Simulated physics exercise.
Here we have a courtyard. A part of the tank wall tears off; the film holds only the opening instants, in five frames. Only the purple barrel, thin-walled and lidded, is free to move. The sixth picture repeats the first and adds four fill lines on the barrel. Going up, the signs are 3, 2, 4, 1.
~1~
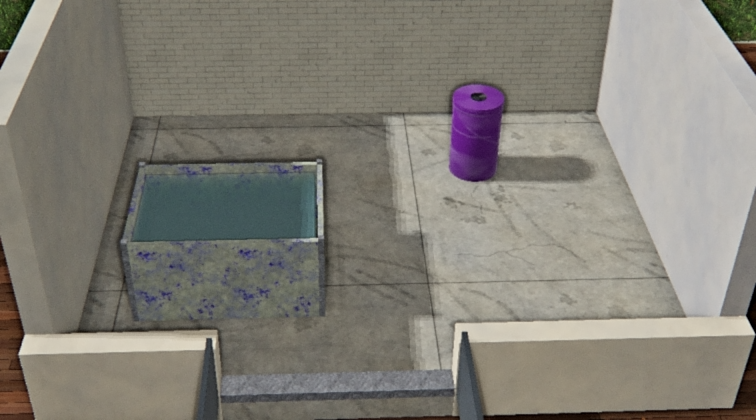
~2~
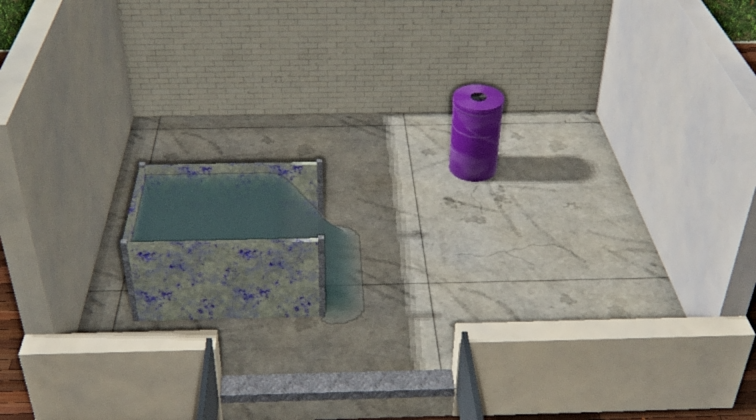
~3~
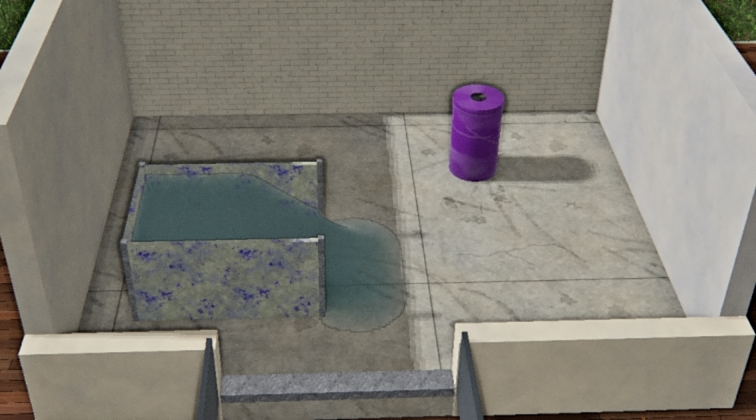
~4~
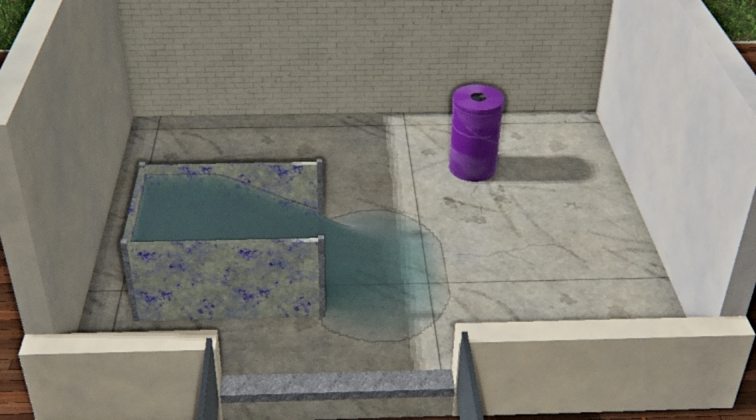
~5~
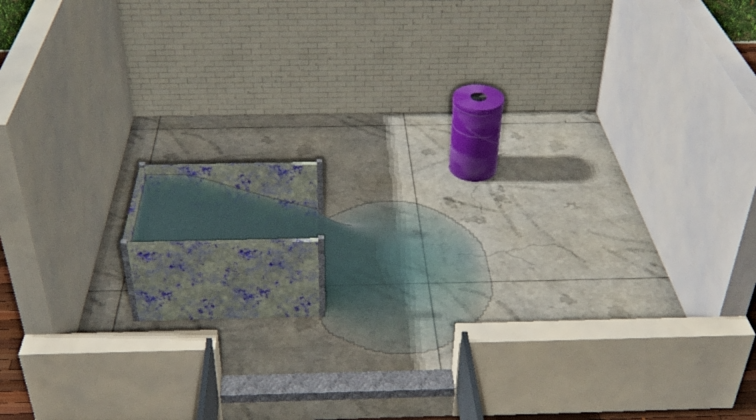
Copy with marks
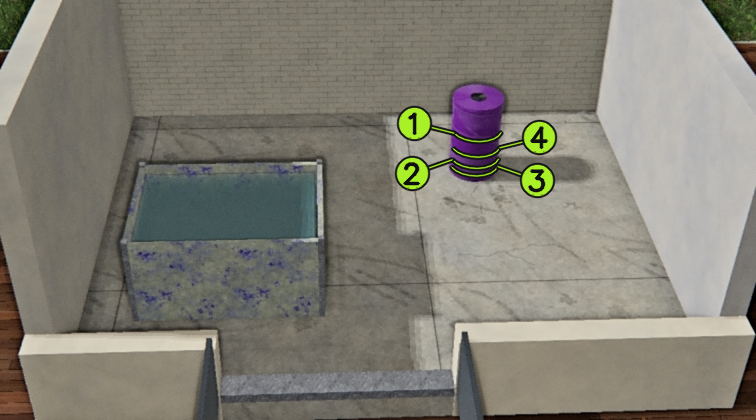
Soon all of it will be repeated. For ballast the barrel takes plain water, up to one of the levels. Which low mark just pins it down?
Take 2.
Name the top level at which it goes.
It is 3.
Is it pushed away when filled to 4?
No.
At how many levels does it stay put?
Three of them.
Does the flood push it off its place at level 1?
No.
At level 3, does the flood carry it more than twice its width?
Yes, clearly.
On the marked copy, 1 at (479, 141); 2 at (477, 168); 3 at (476, 175); 4 at (478, 157); from the bottom up 3, 2, 4, 1.
Choosing 1, it does not move.
Choosing 2, it does not move.
Choosing 3, it is pushed about 5 times its own width away.
Choosing 4, it does not move.
